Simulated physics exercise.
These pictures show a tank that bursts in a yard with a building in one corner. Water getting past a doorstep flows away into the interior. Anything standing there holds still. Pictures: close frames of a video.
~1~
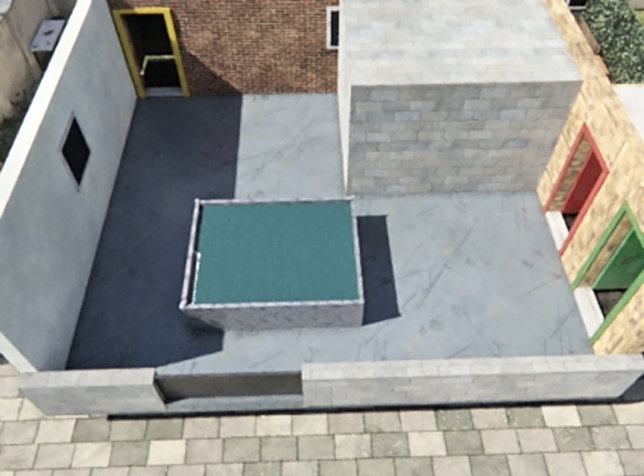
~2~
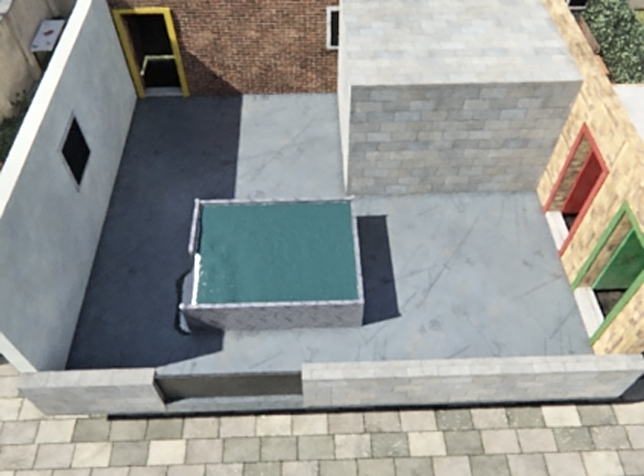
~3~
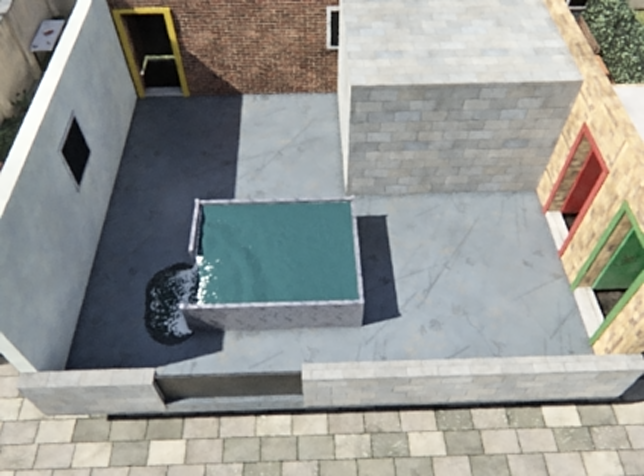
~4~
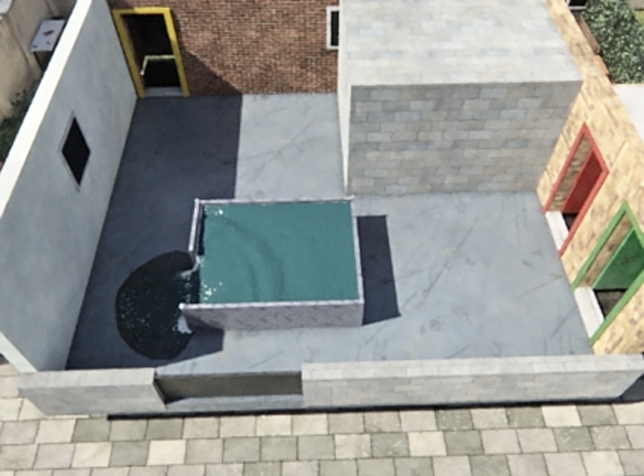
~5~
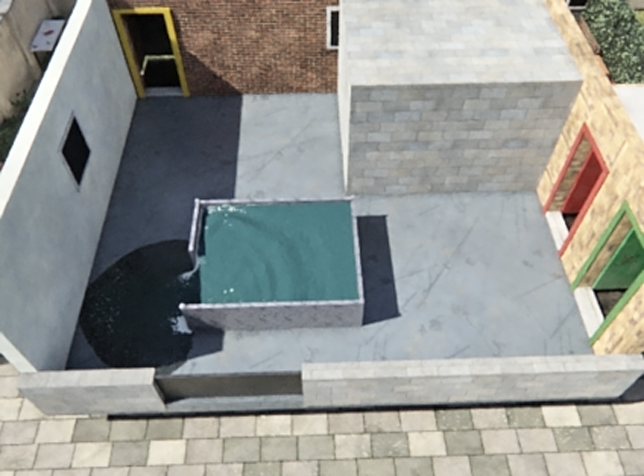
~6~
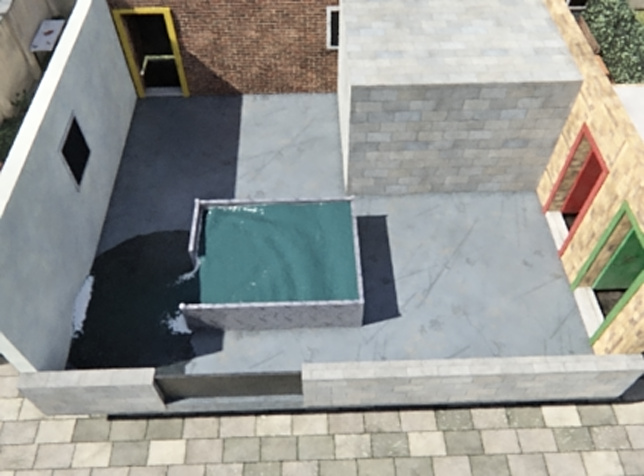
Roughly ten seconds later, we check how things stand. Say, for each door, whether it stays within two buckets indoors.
The yellow door does not stay within it; the green door stays within it; the red door stays within it.
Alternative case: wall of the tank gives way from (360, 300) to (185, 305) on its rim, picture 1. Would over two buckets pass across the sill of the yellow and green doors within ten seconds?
Result - yellow door overshoots, green door overshoots.
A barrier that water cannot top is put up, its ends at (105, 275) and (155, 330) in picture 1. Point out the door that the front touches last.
Looking at it, it's the door marked red here.
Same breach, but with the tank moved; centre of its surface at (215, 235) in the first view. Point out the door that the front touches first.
I'd go with the yellow-painted one.
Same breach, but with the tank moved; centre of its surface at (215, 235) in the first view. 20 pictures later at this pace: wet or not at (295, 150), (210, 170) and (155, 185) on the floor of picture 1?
In that order: Dry, covered, under water.
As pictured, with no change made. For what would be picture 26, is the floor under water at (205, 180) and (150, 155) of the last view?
Point one: Swamped. Point two: Swamped.
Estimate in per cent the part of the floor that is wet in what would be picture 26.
My guess is around 45 in a hundred.
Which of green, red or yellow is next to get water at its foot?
That would be the one in yellow.
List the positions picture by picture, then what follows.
The first picture shows the open tank at (274, 251) is whole and still.
In the second picture, water pours out at (195, 294) and has run to a hidden place.
In the third picture, the front is at (158, 279), out from the gap at (195, 295).
In the fourth picture, water pours out at (195, 295) and has run to (125, 288).
In the fifth picture, the front is at (89, 292), out from the gap at (195, 295).
In the sixth picture, the front is at (71, 349), out from the gap at (195, 295).
A moment on, water covers 15 % of the floor; the yellow door not reached, the green door not reached, the red door not reached.
Next, water covers 20 % of the floor; the yellow door not reached, the green door not reached, the red door not reached.
Then, water covers 45 % of the floor; the yellow door wet at the sill, nothing in, the green door not reached, the red door not reached.
Later, water covers 75 % of the floor; the yellow door over two buckets in, the green door wet at the sill, nothing in, the red door not reached.
In the end, water covers 95 % of the floor; the yellow door far over two buckets in, the green door wet at the sill, nothing in, the red door wet at the sill, nothing in.
